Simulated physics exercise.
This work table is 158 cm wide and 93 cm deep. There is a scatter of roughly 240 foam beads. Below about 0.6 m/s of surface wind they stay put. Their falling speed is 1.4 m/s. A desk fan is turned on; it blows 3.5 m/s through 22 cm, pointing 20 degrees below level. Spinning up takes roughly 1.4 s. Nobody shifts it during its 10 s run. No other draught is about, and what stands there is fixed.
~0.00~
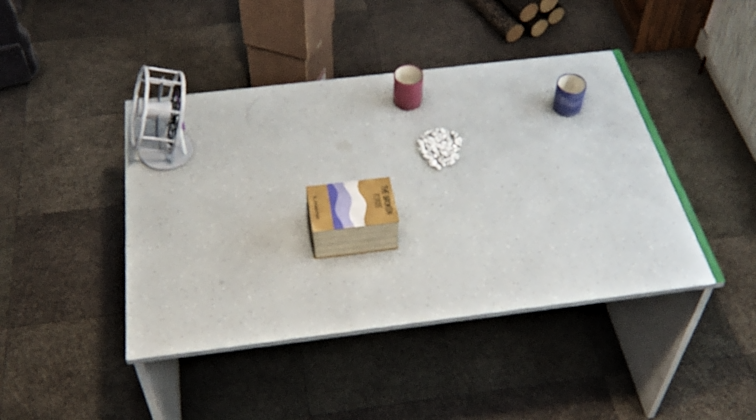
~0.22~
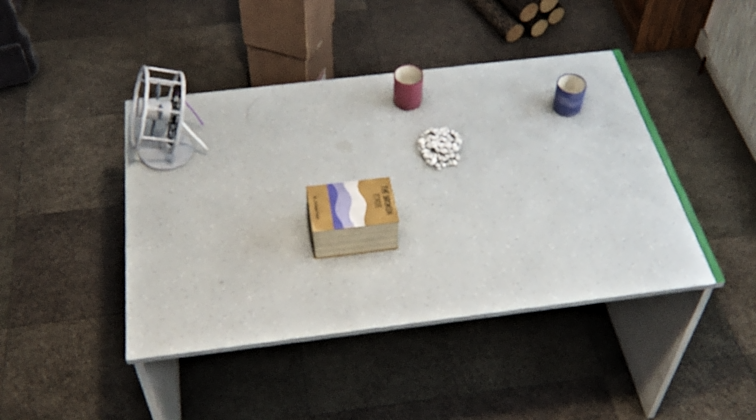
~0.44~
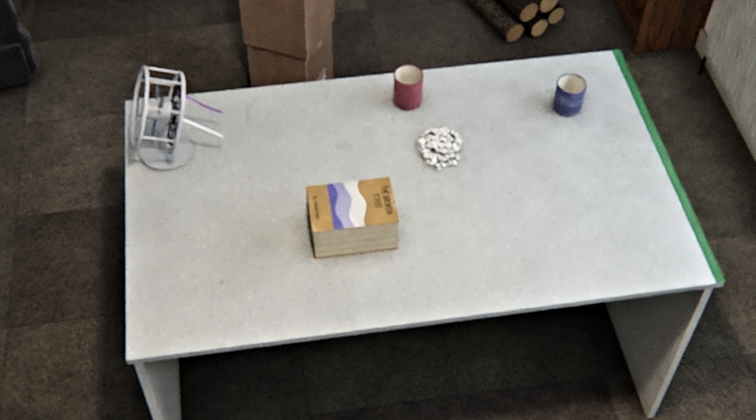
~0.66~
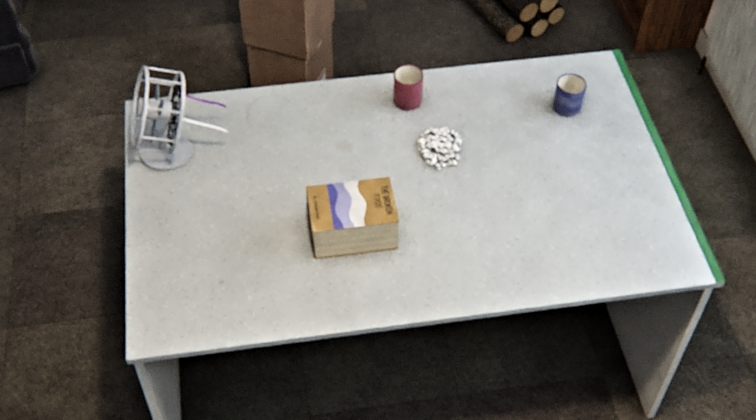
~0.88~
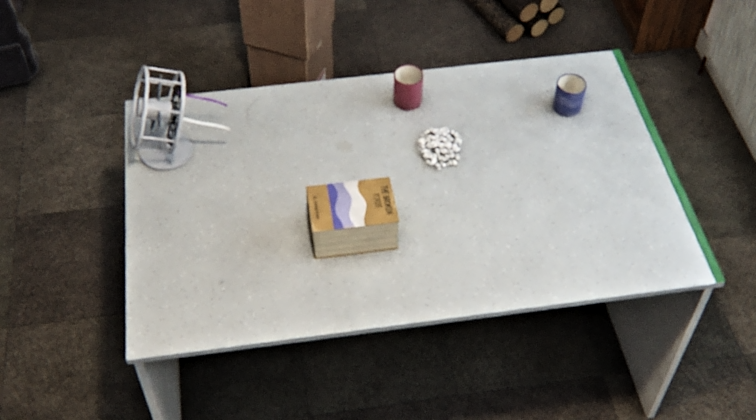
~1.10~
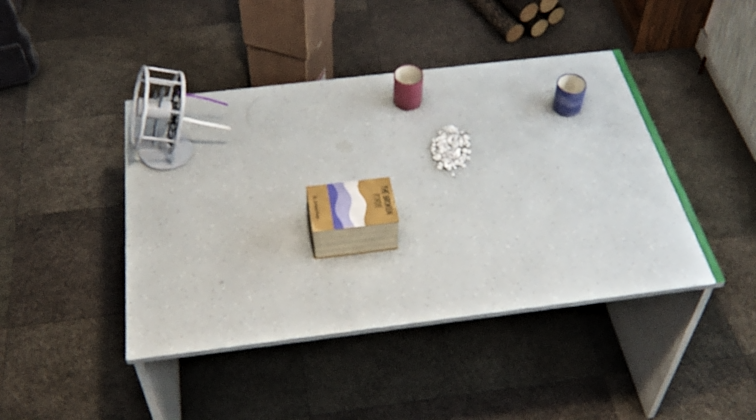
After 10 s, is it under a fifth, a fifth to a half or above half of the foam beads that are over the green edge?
By then more than half are over the green edge.
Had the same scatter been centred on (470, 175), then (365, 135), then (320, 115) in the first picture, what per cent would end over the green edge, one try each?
In that order: 60 %, 70 %, 10 %.
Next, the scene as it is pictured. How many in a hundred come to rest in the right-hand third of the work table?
Near 2 %.
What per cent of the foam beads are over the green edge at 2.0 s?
Some 90 per cent.
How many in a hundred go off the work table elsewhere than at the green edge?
Some 5 per cent.
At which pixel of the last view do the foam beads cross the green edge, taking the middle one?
Near (673, 166).
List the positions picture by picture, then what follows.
In the first picture, the middle of the foam beads is near (440, 148), none has stirred yet and the mouth of the desk fan is at (157, 110).
In the second picture, the middle of the foam beads is near (440, 147), none has stirred yet and the green edge is centred on (667, 155).
In the third picture, the middle of the foam beads is near (440, 147), none has stirred yet, the top of a mug is at (409, 75) and the top of a book is at (352, 204).
In the fourth picture, the middle of the foam beads is near (439, 146) and none has stirred yet.
In the fifth picture, the middle of the foam beads is near (440, 147) and none has stirred yet.
In the sixth picture, the middle of the foam beads is near (452, 150), the farthest in sight from the desk fan is at (469, 133) and about 70 % have left their places.
After 2.0 s, 87 % are over the green edge; 84 % have settled or left.
After 3.2 s, 90 % are over the green edge; 92 % have settled or left.
After 5.5 s, 93 % are over the green edge; 97 % have settled or left.
After 10.0 s, at the end, 94 % are over the green edge.
